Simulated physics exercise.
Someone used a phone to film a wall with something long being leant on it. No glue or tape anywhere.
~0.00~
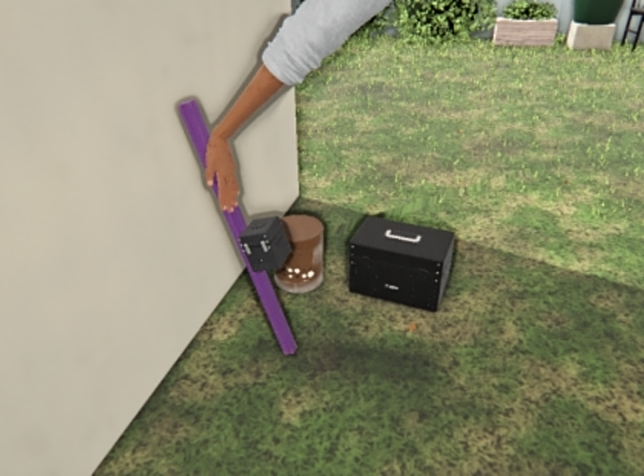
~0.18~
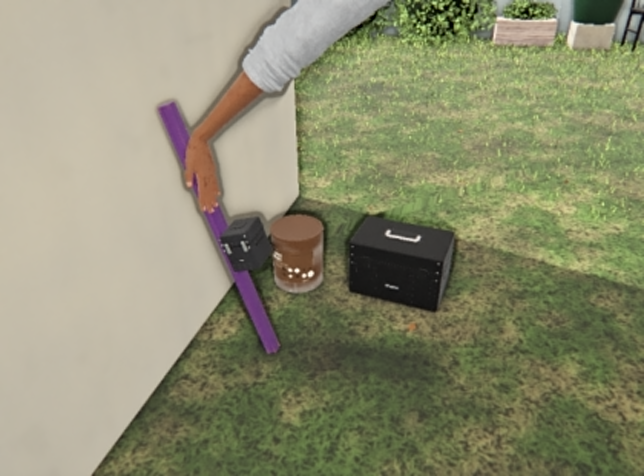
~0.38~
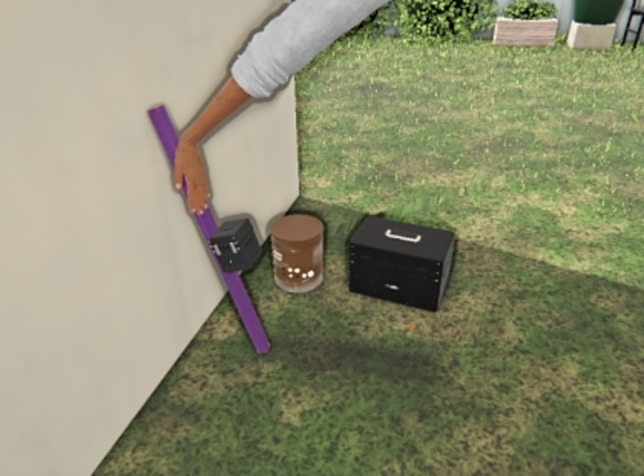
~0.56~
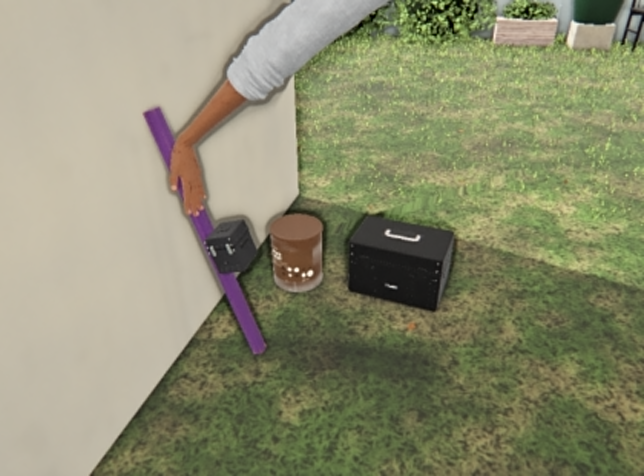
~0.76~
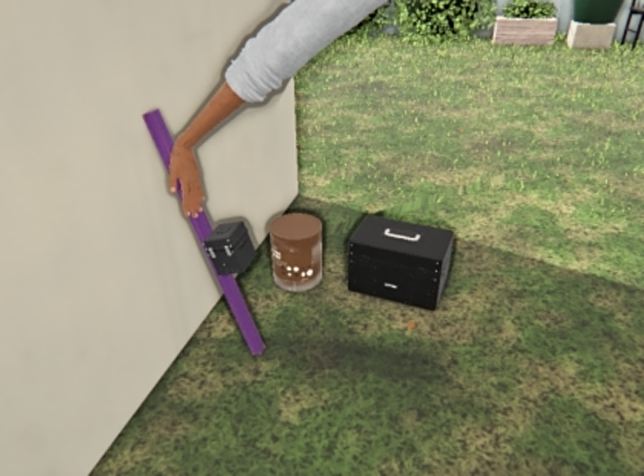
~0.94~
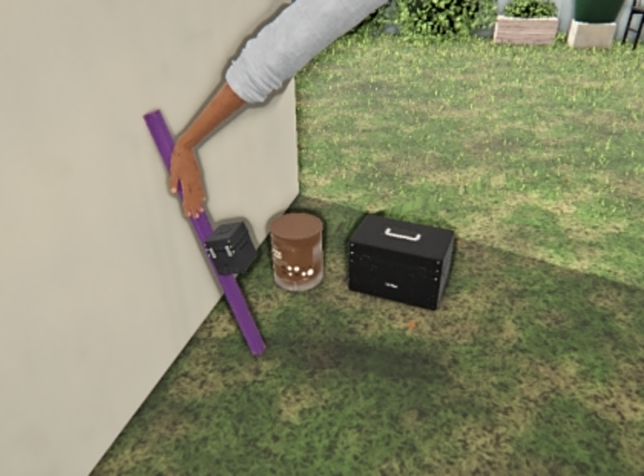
A grassy yard beside a pale wall on the left is seen from above, with bushes and planters at the back. A hand from a grey sleeve holds a slanted purple pole with a small dark box beside it, left of a brown pail and a larger black case. The hand shifts the pole a short way left to lean on the wall, then keeps holding it, nearly still.
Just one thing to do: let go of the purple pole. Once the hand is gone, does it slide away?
Well, it stays put there.
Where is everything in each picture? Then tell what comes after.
Not yet at the wall; purple pole (245, 242); brown pail (298, 254), in the first frame.
Not yet at the wall; purple pole (226, 242); brown pail (298, 254), in the second frame.
Not yet at the wall; purple pole (216, 243); brown pail (298, 254), in the third frame.
Not yet at the wall; purple pole (212, 244); brown pail (297, 253), in the fourth frame.
Leant on the wall, still held; purple pole (211, 246); brown pail (297, 252), in the fifth frame.
Leant on the wall, still held; purple pole (212, 246); brown pail (297, 252), in the sixth frame.
By 1.54 s, all is still.
By 2.44 s, purple pole resting near (212, 246).
When it is over (4.5 s), all 3 as before. End places, in pixels of the last picture, purple pole near (211, 246). The pole remains leaning.
